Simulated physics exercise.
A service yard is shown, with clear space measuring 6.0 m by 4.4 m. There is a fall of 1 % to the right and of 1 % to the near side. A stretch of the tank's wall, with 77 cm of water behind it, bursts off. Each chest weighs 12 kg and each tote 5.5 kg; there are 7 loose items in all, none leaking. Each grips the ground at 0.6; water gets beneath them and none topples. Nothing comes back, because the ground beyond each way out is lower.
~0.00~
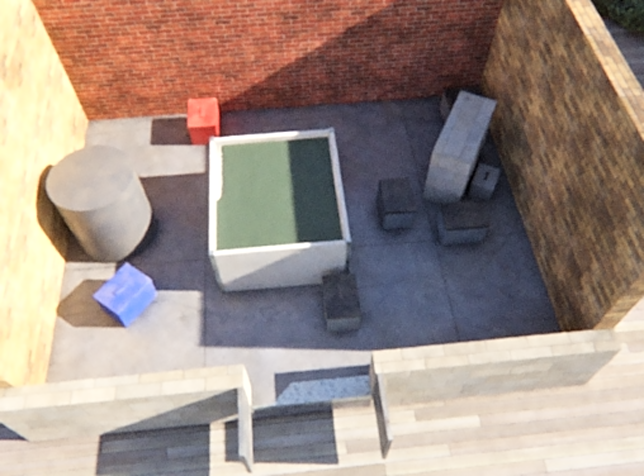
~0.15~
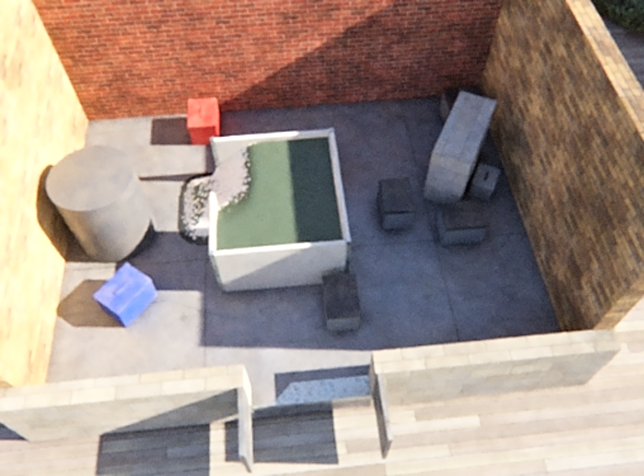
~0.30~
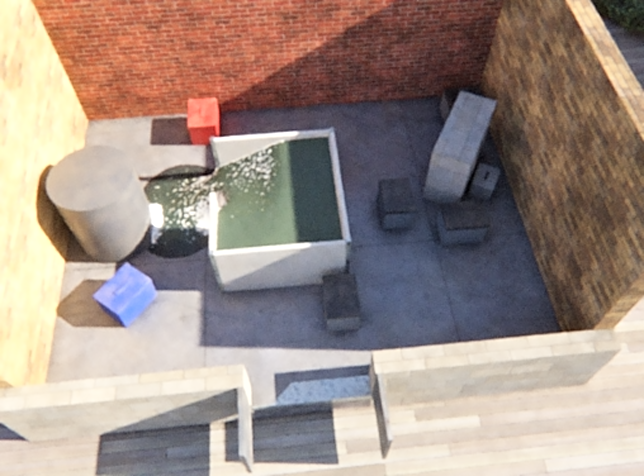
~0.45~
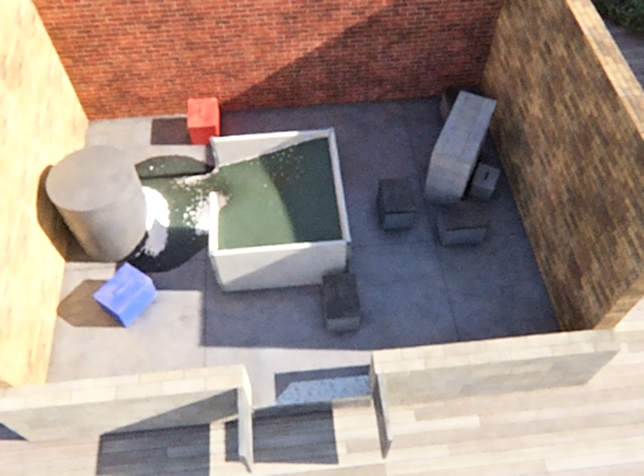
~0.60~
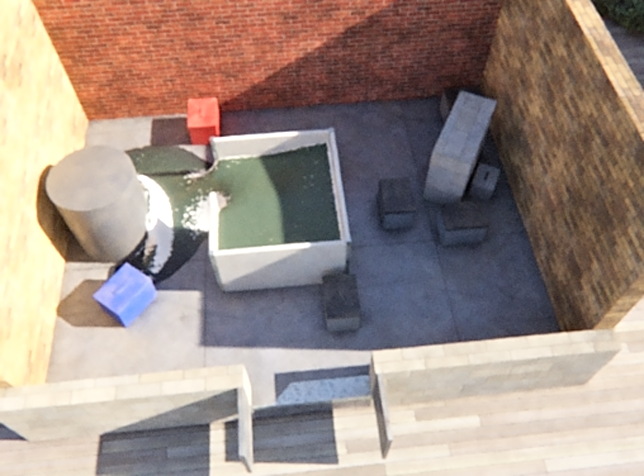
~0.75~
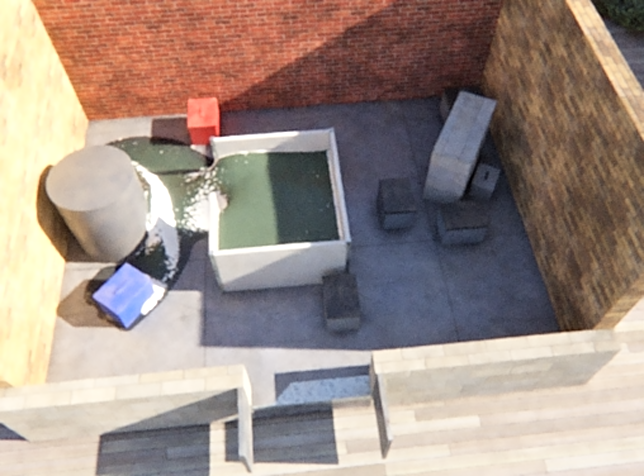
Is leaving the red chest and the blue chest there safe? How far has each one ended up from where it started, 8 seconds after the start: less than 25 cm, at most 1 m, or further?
Result: My guess is the red chest gets washed a long way; my guess is the blue chest gets washed a long way.
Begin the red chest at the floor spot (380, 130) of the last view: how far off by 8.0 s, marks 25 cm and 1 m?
It goes a modest distance.
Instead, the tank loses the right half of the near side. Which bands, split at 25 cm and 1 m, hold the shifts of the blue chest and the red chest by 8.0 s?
With that failure, the blue chest keeps its spot, and the red chest keeps its spot.
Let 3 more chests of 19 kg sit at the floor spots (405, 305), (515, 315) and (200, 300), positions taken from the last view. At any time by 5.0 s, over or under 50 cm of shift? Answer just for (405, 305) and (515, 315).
In that order: Under, under.
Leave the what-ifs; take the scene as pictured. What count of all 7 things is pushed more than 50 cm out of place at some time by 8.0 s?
Result: 3.
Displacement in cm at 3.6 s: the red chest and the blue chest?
I'd guess about 300 cm and 80 cm by that point.
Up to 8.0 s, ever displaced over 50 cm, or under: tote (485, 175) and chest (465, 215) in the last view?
Taking them in order: Fell shy and fell shy.
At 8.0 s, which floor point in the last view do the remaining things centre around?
(434, 215).
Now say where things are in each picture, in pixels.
The red chest at (202, 112) rests on the ground; the blue chest at (122, 287), on the bottom; water covers 2.5 m2; 0 of 7 have shifted, in the first picture.
The red chest at (202, 112), on the bottom; the blue chest at (122, 287), on the bottom; water covers 3.1 m2; 0 of 7 have shifted, in the second picture.
The red chest at (202, 112), on the bottom; the blue chest at (122, 287), on the bottom; 3.8 m2 under water; 0 of 7 have shifted, in the third picture.
The red chest at (202, 112), on the bottom; the blue chest at (122, 287) rests on the ground; water covers 4.4 m2; 0 of 7 have shifted, in the fourth picture.
The red chest at (202, 112), on the bottom; the blue chest at (122, 287), on the bottom; water covers 5.2 m2; 0 of 7 have shifted, in the fifth picture.
The red chest at (202, 112) rests on the ground; the blue chest at (122, 288) rests on the ground; water covers 5.9 m2; 0 of 7 have shifted, in the sixth picture.
After 1.6 s the red chest is near (202, 112), 0.0 m from its start, aground; the blue chest is near (80, 341), 0.7 m from its start, aground; 0 of 7 are out; 0 afloat.
After 3.6 s the red chest is near (413, 130), 3.0 m from its start, aground; the blue chest is near (99, 346), 0.8 m from its start, afloat; 0 of 7 are out; 1 afloat.
After 5.6 s the red chest is near (441, 87), 3.5 m from its start, afloat; the blue chest is near (229, 336), 1.5 m from its start, afloat; 0 of 7 are out; 3 afloat.
After 8.0 s the red chest is near (413, 98), 3.1 m from its start, afloat; the blue chest is near (407, 311), 3.3 m from its start, afloat; 0 of 7 are out; 5 afloat.
